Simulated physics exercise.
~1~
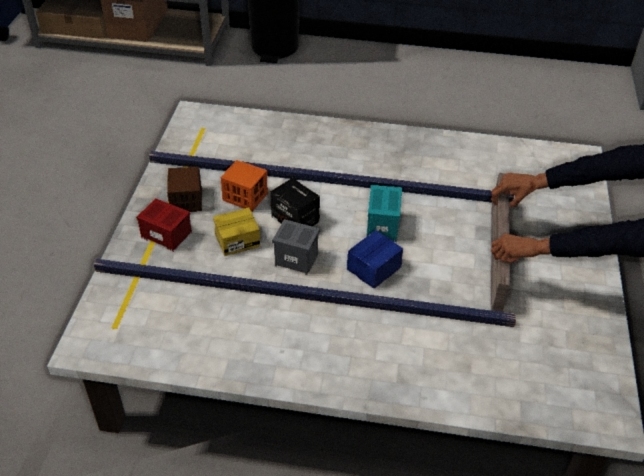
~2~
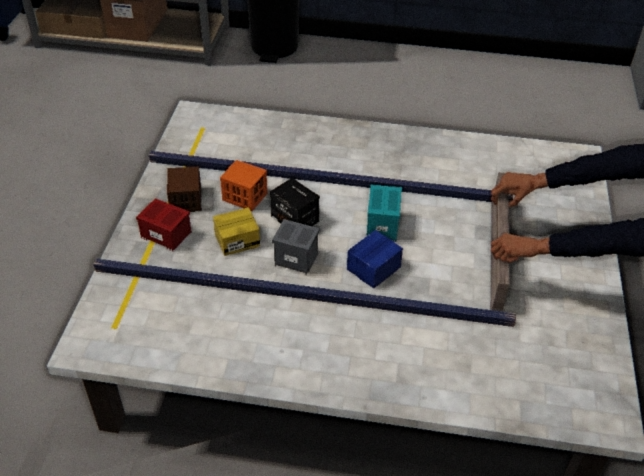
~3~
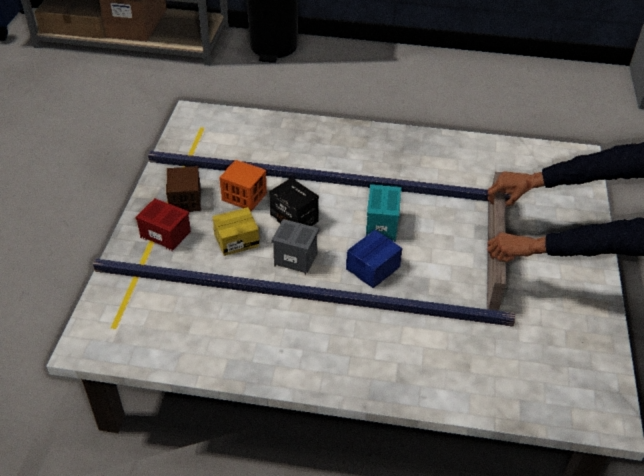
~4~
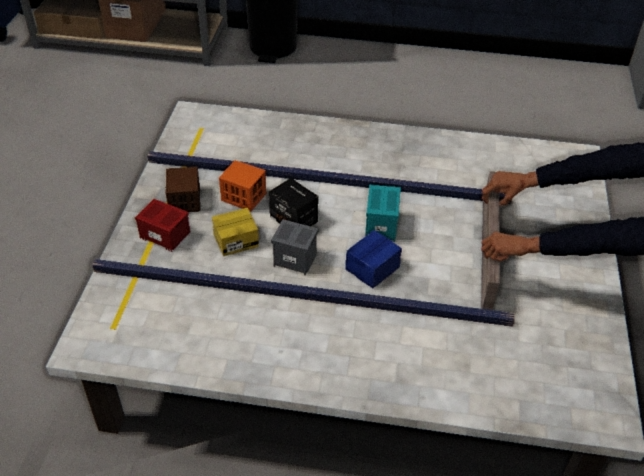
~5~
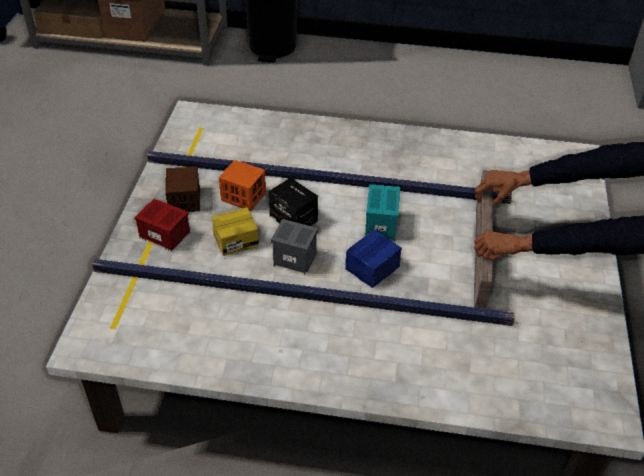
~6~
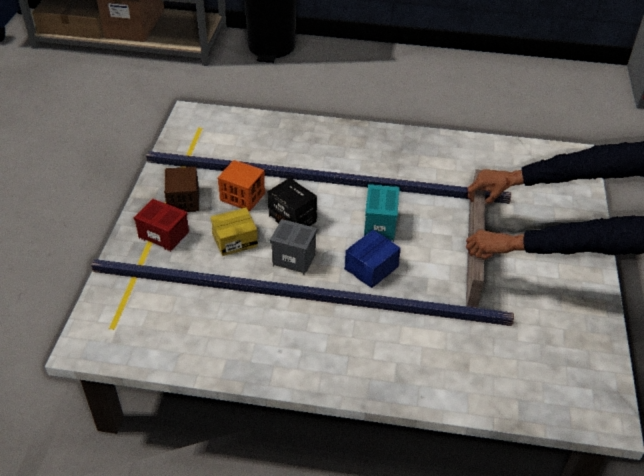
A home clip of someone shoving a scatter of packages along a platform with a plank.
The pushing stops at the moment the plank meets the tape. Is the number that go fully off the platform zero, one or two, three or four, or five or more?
More than four drop off.
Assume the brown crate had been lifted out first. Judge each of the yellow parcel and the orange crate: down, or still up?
Yellow parcel drops; orange crate stays put.
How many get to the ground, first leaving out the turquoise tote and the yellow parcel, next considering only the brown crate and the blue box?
First 3, then 3.
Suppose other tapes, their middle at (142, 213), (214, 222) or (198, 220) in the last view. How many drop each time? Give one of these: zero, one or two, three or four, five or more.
Result per tape, in order - 5 or more / either one or two / one to two.
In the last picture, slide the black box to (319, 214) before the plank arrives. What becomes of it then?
In this case the black box does not stay.
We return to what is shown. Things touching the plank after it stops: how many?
At rest, 3 are in contact.
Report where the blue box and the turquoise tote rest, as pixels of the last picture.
You'll see the blue box at (128, 237), with the turquoise tote at (152, 188).
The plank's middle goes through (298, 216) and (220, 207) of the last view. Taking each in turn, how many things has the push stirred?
At the first place 7, at the second 8.
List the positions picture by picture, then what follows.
In the first picture, red tote (165, 225); brown crate (185, 190); orange crate (245, 186); plank (500, 241); tape (165, 215).
In the second picture, brown crate (185, 190); grey tote (296, 247).
In the third picture, orange crate (244, 185); plank (496, 240).
In the fourth picture, red tote (164, 225); blue box (373, 259).
In the fifth picture, brown crate (183, 190); black box (294, 206).
In the sixth picture, red tote (162, 225); brown crate (182, 190); orange crate (242, 186); plank (476, 237); tape (162, 215).
Soon after, none off yet; red tote at rest near (162, 225); brown crate at rest near (182, 190); orange crate at rest near (242, 186).
After that, none off yet; red tote displaced about its own width near (131, 218); brown crate displaced a little near (178, 187); orange crate displaced about its own width near (213, 174).
In the end, the number that fall off is five or more; gone, grey tote, black box, yellow parcel, brown crate and red tote.
